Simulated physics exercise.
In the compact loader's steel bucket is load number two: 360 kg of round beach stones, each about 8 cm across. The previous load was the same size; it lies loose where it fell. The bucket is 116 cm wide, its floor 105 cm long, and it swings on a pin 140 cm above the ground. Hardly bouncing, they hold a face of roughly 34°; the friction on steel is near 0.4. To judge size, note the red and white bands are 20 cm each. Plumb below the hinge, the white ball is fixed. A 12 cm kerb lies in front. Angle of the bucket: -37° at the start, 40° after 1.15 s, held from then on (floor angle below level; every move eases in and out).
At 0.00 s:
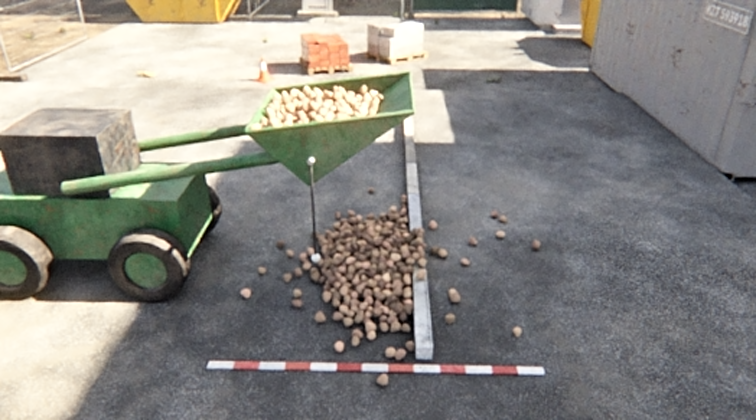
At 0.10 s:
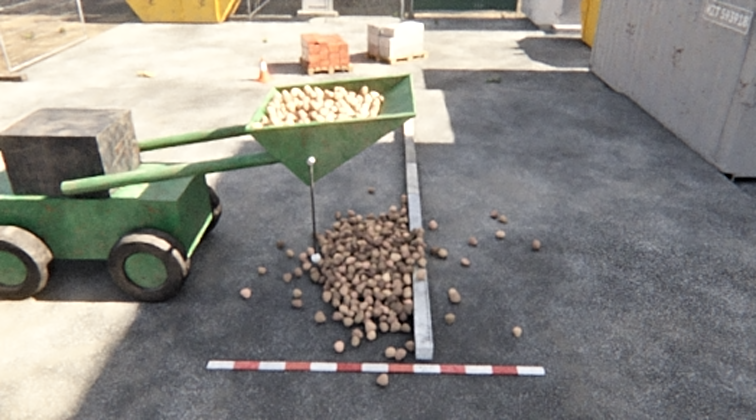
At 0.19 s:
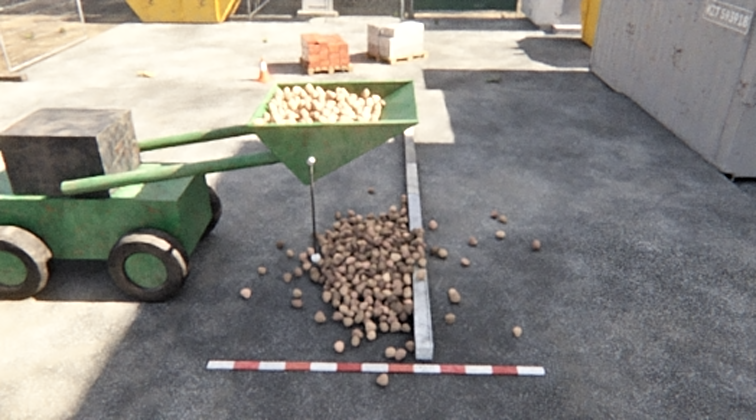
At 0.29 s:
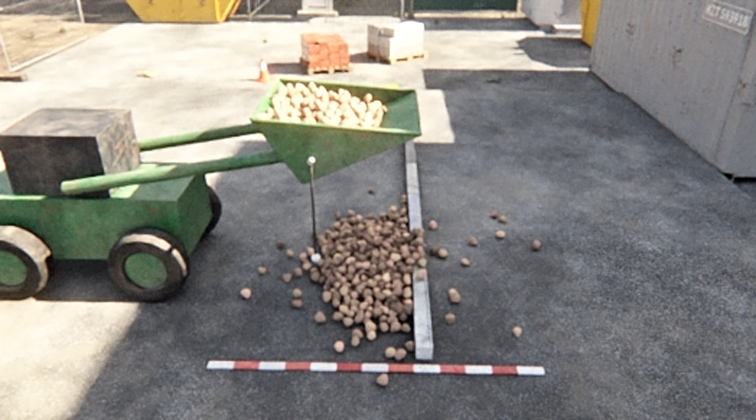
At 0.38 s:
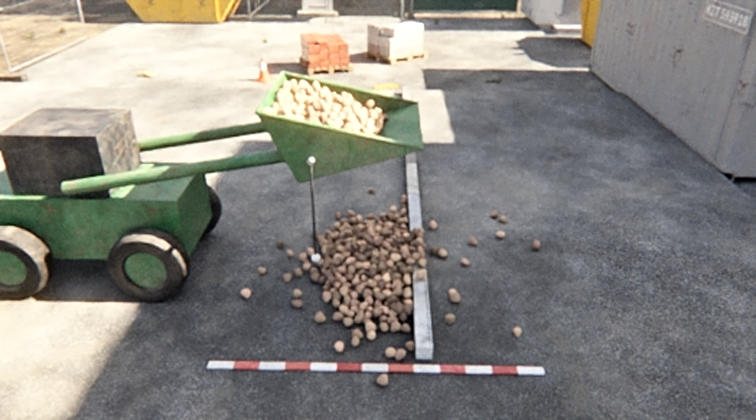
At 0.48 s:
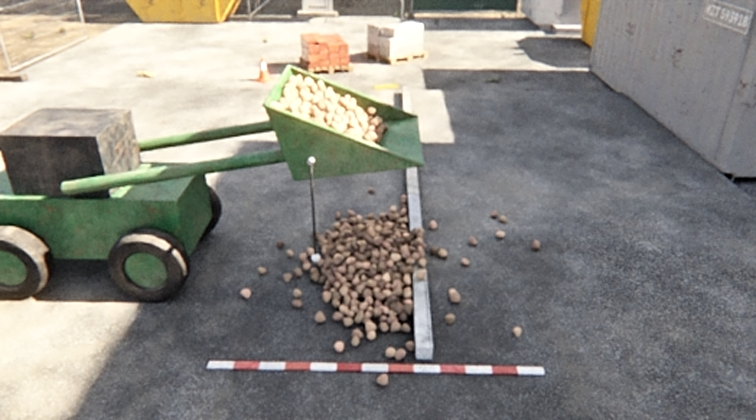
At first, a green loader holds a raised bucket of pale round stones above a loose brownish pile lying against a low kerb. The bucket then slowly tilts forward, its right lip lowering and its rear edge rising, while the stones inside shift slightly and the pile below stays still.
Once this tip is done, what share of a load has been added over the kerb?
About 87 per cent.
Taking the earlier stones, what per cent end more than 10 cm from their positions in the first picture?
Close to 5 in a hundred of them.
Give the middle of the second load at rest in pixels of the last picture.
Middle: Approx. (470, 265) px.
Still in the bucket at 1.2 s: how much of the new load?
That works out to about 65 %.
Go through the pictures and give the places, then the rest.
In the first frame, the bucket is at -37°, its lip at (414, 112); the top of the load is at (343, 98). The earlier load is highest near (380, 249), 21 cm above ground level, 97 % on this side of the kerb, 3 % over the kerb.
In the second frame, the bucket is at -35°, its lip at (416, 115); the top of the load is at (329, 98); the stones move at 0.1 m/s on average.
In the third frame, lip at (419, 122), floor tilted -31°, highest stones at (303, 98); the stones move at 0.2 m/s on average.
In the fourth frame, lip at (422, 134), floor tilted -25°, highest stones at (287, 95); the stones move at 0.3 m/s on average.
In the fifth frame, lip at (424, 149), floor tilted -17°, highest stones at (290, 88); the stones move at 0.4 m/s on average.
In the sixth frame, lip at (424, 165), floor tilted -8°, highest stones at (296, 84); the stones move at 0.4 m/s on average.
After 0.9 s the floor is at 28°; in per cent of one load, 100 in the bucket, 97 on this side of the kerb, 3 over the kerb; the foremost stones are at (494, 252).
After 1.2 s the floor is at 40°; in per cent of one load, 65 in the bucket, 131 on this side of the kerb, 4 over the kerb; the foremost stones are at (494, 252).
After 1.6 s the floor is at 40°; in per cent of one load, 12 in the bucket, 133 on this side of the kerb, 55 over the kerb; the foremost stones are at (508, 246).
After 4.3 s the floor is at 40°; in per cent of one load, 0 in the bucket, 110 on this side of the kerb, 90 over the kerb; the foremost stones are at (713, 331). Net gain over the kerb, 87.
